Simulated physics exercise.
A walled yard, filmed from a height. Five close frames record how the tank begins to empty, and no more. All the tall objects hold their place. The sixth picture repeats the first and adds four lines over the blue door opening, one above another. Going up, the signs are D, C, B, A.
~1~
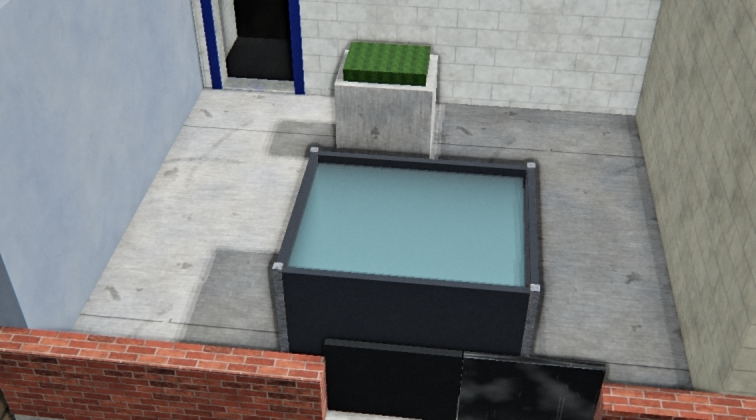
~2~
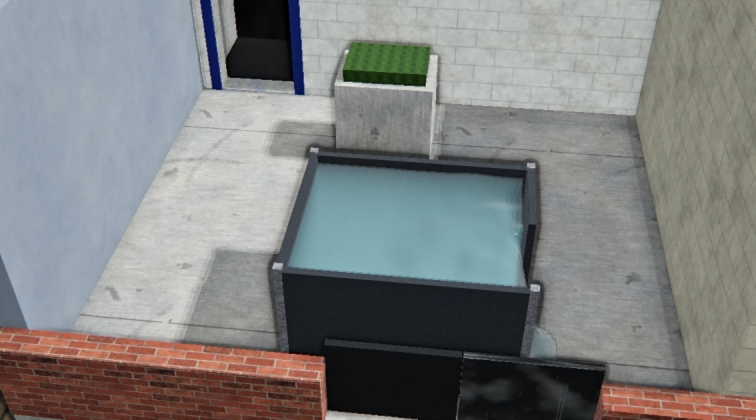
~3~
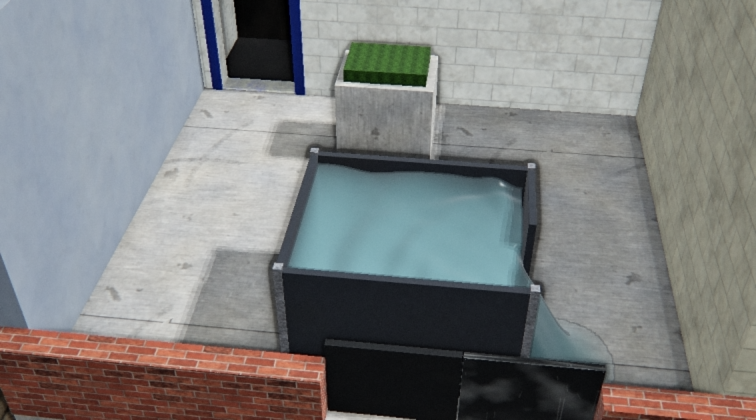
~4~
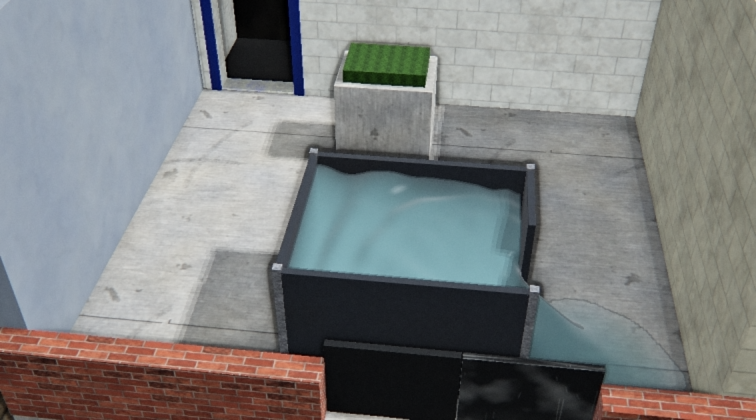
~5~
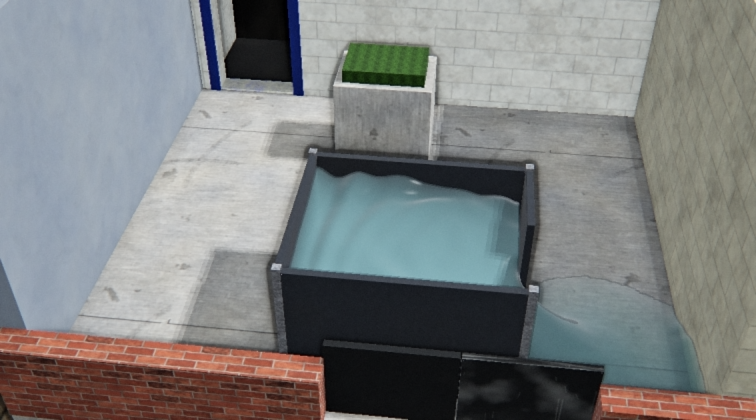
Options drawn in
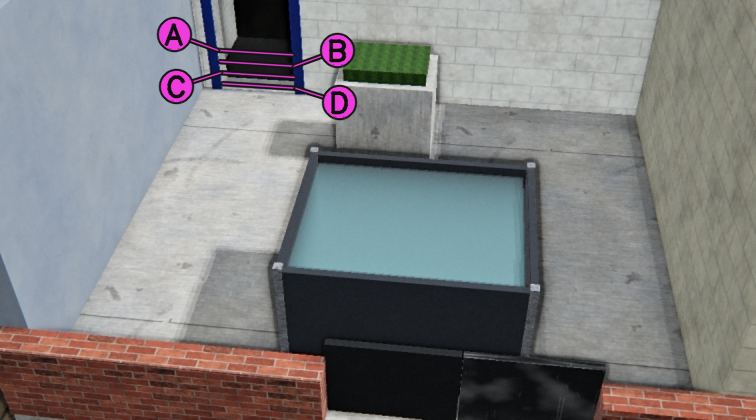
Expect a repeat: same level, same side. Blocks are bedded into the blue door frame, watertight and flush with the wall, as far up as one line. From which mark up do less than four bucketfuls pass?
Use mark C.
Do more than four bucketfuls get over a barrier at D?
Yes.
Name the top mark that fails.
D.
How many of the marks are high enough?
Three.
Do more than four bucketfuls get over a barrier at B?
No, that is safe.
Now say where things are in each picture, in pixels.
The first frame shows water in the tank at rest, its middle at (413, 223); foot of the blue doorway at (259, 91); shut gate at (462, 365).
In the second frame, water covers 1 % of the ground, its front hidden from here.
The third frame shows front seen at (571, 328), 3 % of the ground wet.
The fourth frame shows front seen at (635, 334), 7 % of the ground wet.
The fifth frame shows front seen at (672, 313), 11 % of the ground wet.
On the marked copy, A at (255, 52); B at (256, 63); C at (257, 75); D at (258, 85); from the bottom up D, C, B, A.
With A, nothing gets over.
With B, nothing gets over.
With C, a splash gets over, under a bucket.
With D, about 13 bucketfuls get in.
